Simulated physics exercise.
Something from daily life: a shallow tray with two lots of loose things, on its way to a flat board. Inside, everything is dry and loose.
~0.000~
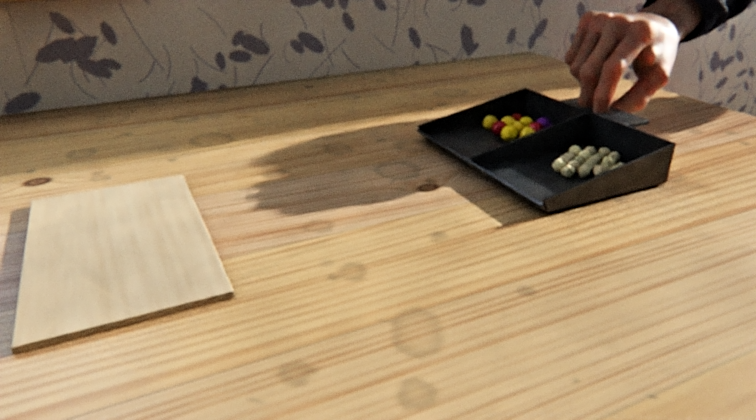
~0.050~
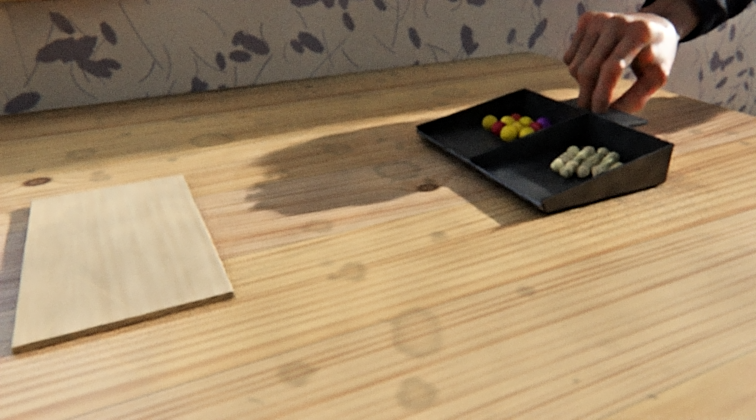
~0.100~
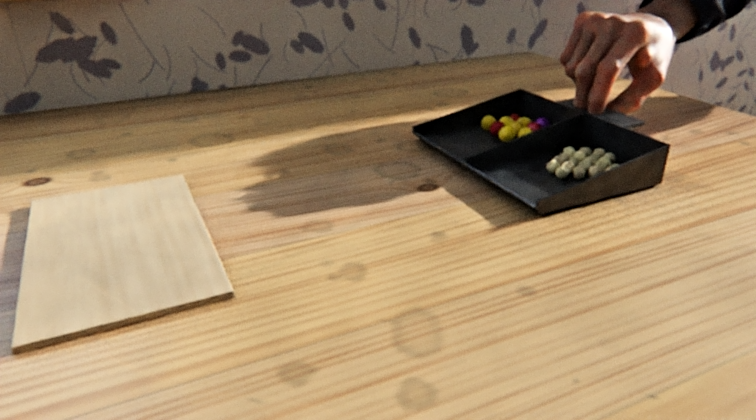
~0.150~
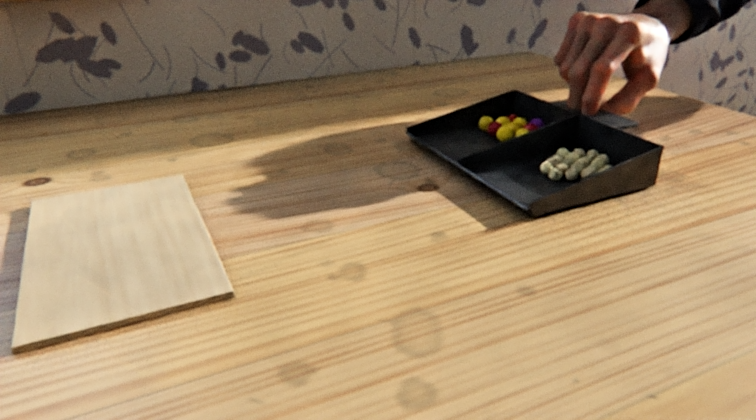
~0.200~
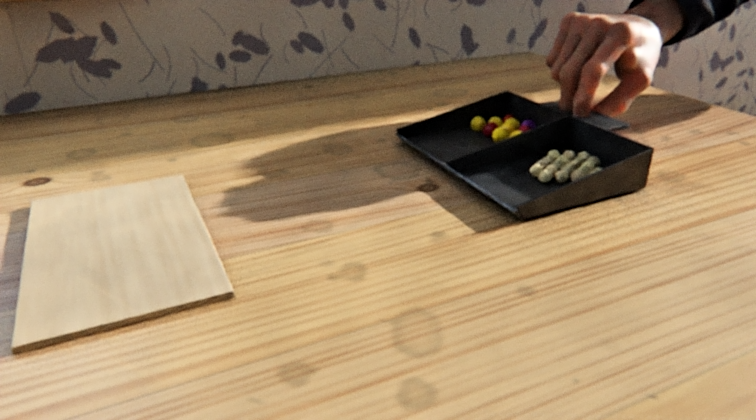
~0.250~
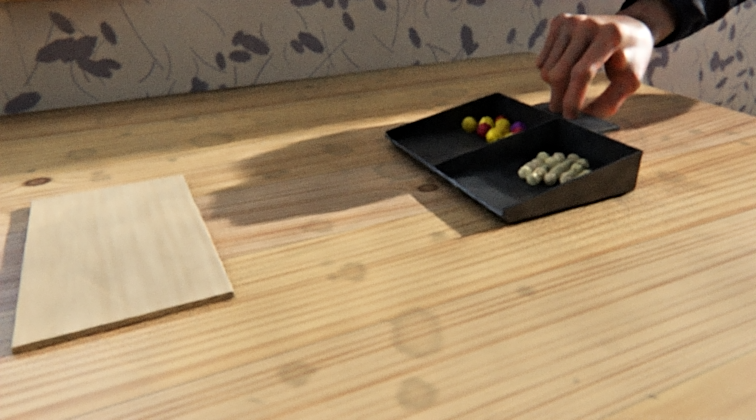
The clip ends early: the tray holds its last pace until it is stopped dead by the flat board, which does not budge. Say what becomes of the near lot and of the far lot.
Well, the near lot is retained, and as for the far lot, it is retained.
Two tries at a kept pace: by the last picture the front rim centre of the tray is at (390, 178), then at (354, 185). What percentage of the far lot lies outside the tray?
The first try gives 30 percent, the second 50 percent.
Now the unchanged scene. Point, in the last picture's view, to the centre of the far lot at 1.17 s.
Its centre sits near (295, 167).
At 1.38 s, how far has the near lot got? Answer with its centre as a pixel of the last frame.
(330, 221).
Around 0.66 s, tray still sliding, front rim near (334, 189); near lot all inside; far lot all inside.
Around 1.17 s, tray stopped at the flat board; near lot all inside, moved towards the front rim; far lot all inside.
Around 1.38 s, tray stopped at the flat board; near lot all inside, moved towards the front rim; far lot all inside, moved towards the front rim.
Finally (2.2 s), tray stopped at the flat board; near lot all inside, moved towards the front rim; far lot all inside, moved towards the front rim.
